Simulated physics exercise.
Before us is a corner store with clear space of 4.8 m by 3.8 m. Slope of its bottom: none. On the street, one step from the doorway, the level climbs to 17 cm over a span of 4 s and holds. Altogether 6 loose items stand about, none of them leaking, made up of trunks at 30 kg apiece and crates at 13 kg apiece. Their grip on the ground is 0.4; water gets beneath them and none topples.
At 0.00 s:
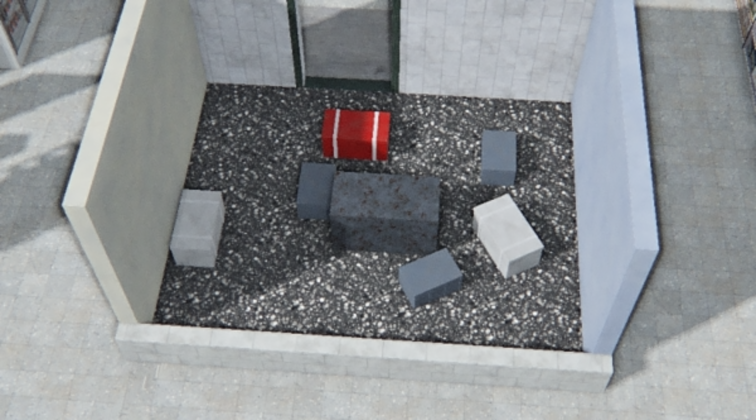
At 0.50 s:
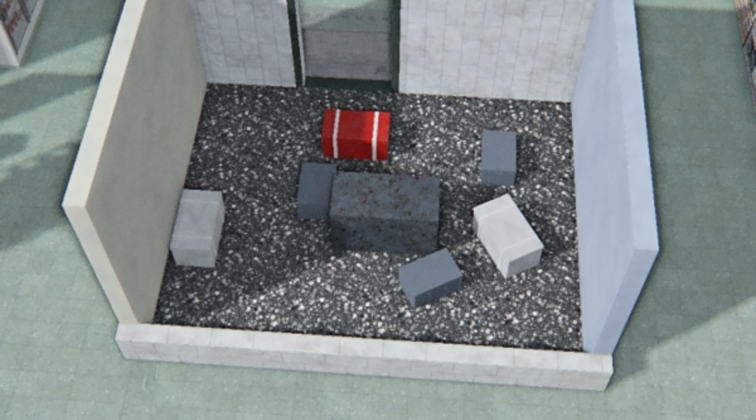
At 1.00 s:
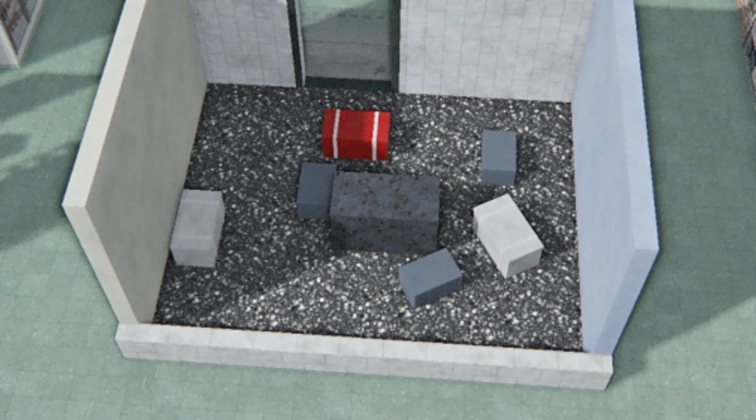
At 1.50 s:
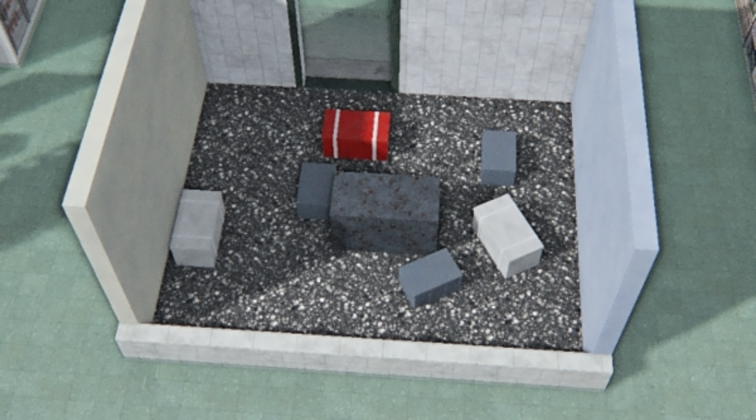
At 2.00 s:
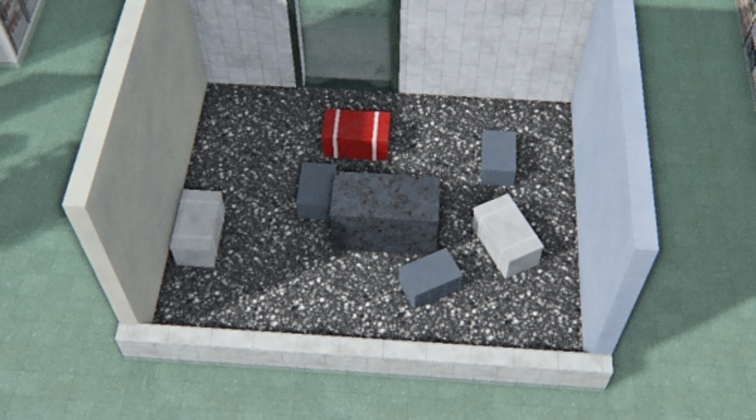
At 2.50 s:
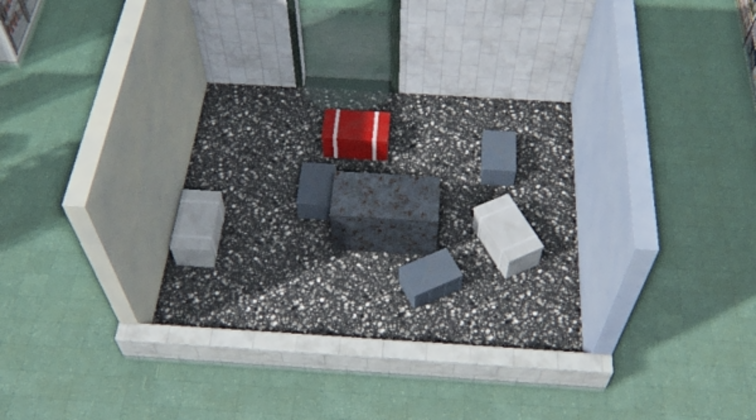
Greenish water spread over the grey paving around a small walled shop and its colour deepened a little, while the red trunk and the grey and white boxes on the speckled floor stayed still.
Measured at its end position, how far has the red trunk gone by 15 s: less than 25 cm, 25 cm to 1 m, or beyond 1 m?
It ends up a bit off.
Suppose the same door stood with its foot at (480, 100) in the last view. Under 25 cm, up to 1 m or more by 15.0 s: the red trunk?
The red trunk remains where it was.
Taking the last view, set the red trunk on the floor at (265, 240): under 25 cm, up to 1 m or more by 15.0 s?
In that run it wanders far off.
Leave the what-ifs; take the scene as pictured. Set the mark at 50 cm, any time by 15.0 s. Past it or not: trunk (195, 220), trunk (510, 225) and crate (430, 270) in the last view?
Taking them in order: Greater; smaller; smaller.
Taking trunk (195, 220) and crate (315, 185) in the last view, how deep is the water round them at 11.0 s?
First about 8 cm, second about 4 cm.
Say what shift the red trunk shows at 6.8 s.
50 cm, give or take.
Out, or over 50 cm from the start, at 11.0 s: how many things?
Answer: 2.
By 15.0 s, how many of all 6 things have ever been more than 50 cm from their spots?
Total: 3.
After 3.5 s the red trunk is near (356, 125), 0.0 m from its start, aground; 0 afloat.
After 6.8 s the red trunk is near (355, 159), 0.5 m from its start, aground; 0 afloat.
After 11.0 s the red trunk is near (356, 172), 0.7 m from its start, aground; 2 afloat.
After 15.0 s the red trunk is near (358, 172), 0.7 m from its start, aground; 4 afloat.
